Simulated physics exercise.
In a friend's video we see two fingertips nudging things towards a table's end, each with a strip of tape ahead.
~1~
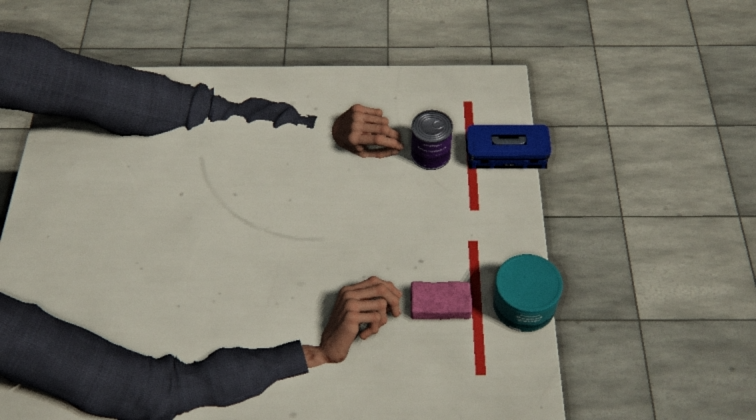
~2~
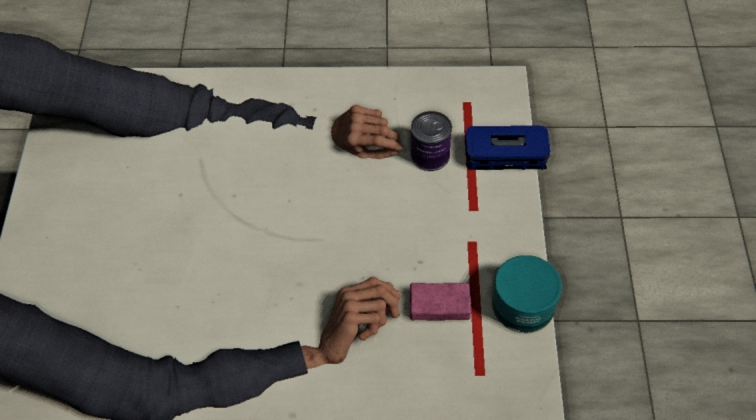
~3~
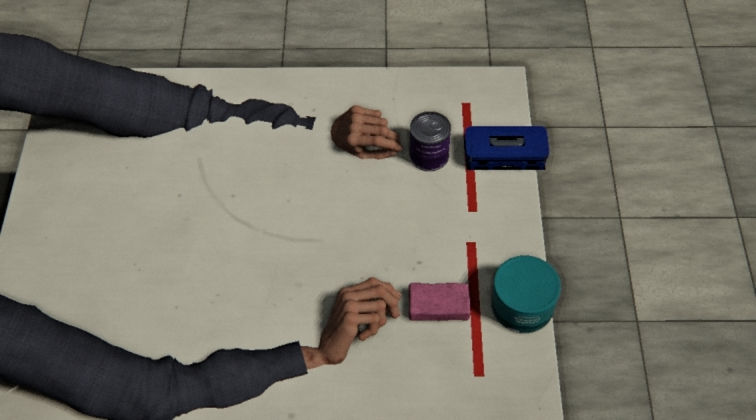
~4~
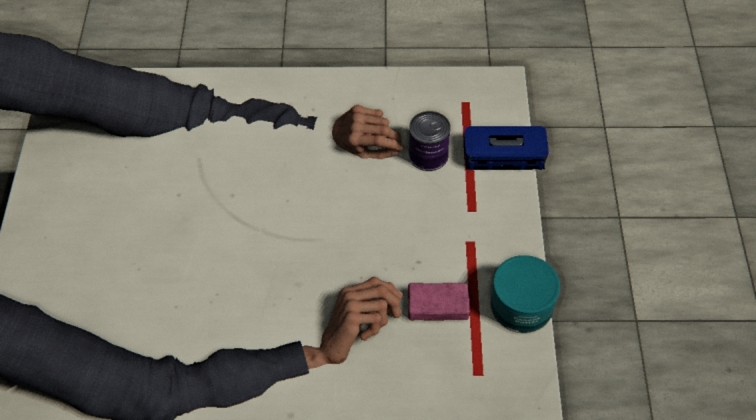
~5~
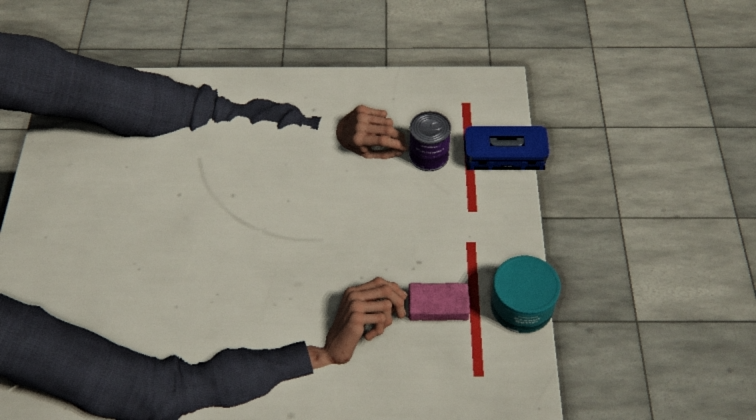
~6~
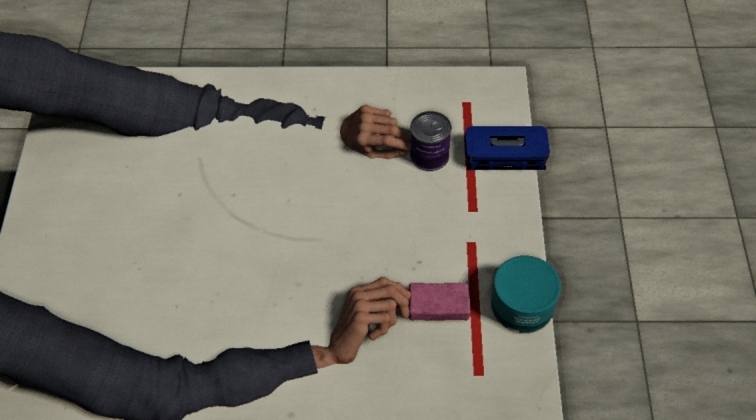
Two hands inch slightly right behind a purple pot and a pink sponge on a table.
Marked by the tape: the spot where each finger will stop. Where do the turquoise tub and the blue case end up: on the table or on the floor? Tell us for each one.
The turquoise tub ends up on the floor, the blue case ends up on the floor.
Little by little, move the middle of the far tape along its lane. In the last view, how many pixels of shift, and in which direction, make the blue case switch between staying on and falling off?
20 px or so, leftward.
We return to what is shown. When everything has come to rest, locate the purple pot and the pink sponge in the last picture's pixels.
(496, 141) and (512, 302).
Then, 1.40 s on from there, turquoise tub turned 23° from its first pose near (577, 299); blue case on its side near (554, 173).
Then, 1.64 s on from there, turquoise tub on its way down near (603, 362); blue case on its way down near (542, 320).
Then, 1.82 s on from there, turquoise tub at the bottom; blue case on its way down near (483, 342).
In the end, the turquoise tub falls off the table; the blue case falls off the table, near (469, 346).
